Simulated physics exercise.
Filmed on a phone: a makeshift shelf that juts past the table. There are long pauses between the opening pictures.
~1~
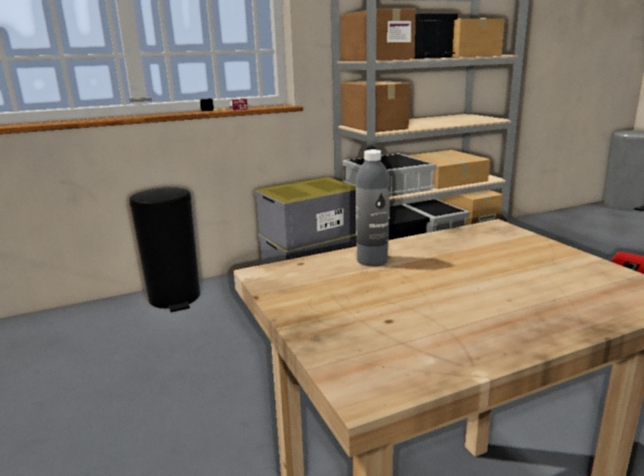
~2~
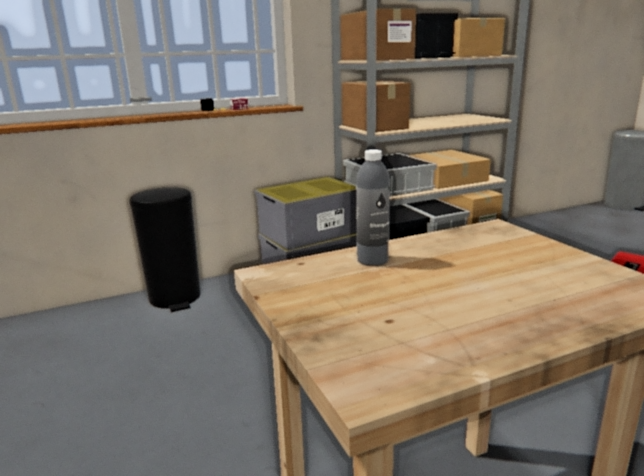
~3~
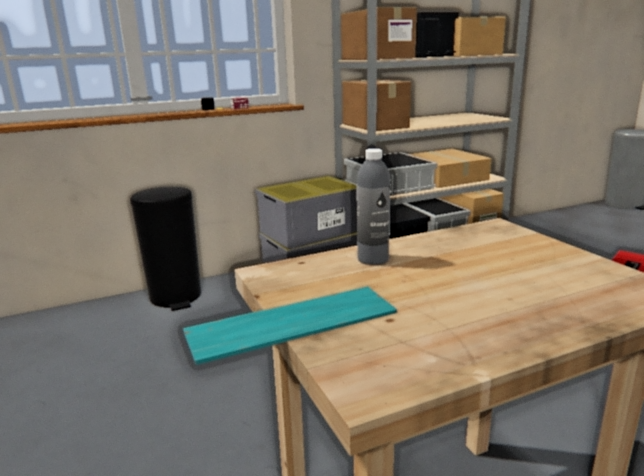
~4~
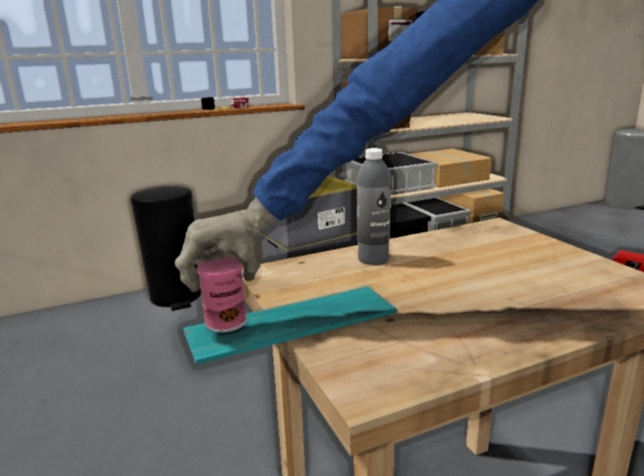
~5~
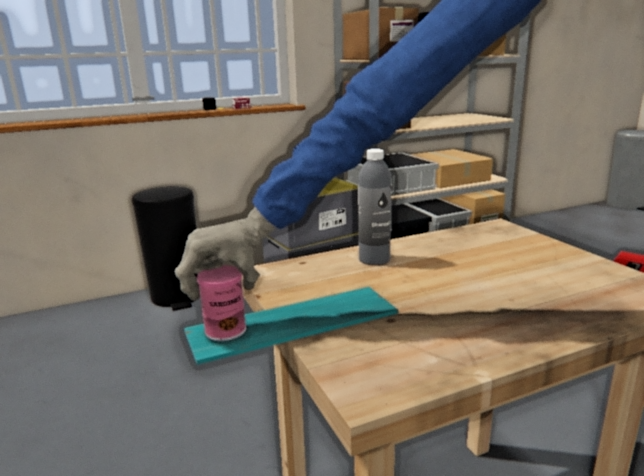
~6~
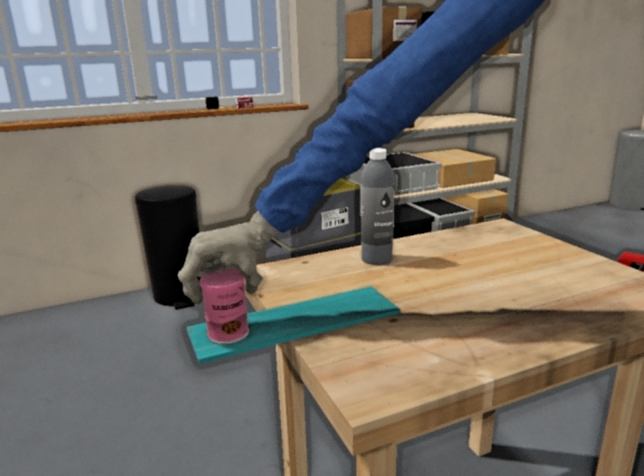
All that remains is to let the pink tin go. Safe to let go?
The plank tips off the edge.
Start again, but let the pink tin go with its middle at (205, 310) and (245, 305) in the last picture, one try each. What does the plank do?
First try: It tips off the edge; second try: It goes over.
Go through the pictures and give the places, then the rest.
In the first picture, the last thing is not in view yet.
In the second picture, the last thing is not in view yet.
In the third picture, the last thing is not in view yet; turquoise plank (293, 320).
The fourth picture shows still above its spot; pink tin (223, 294); turquoise plank (293, 320).
The fifth picture shows still above its spot; pink tin (223, 303); turquoise plank (294, 321).
The sixth picture shows set down, still held; pink tin (226, 306); turquoise plank (296, 320).
Then, 0.60 s after the last picture, turquoise plank and pink tin now down on the floor or falling.
Then, 0.80 s after the last picture, things are still on the move.
By the end, down on the floor or falling, turquoise plank and pink tin; grey bottle in place. The plank goes over.
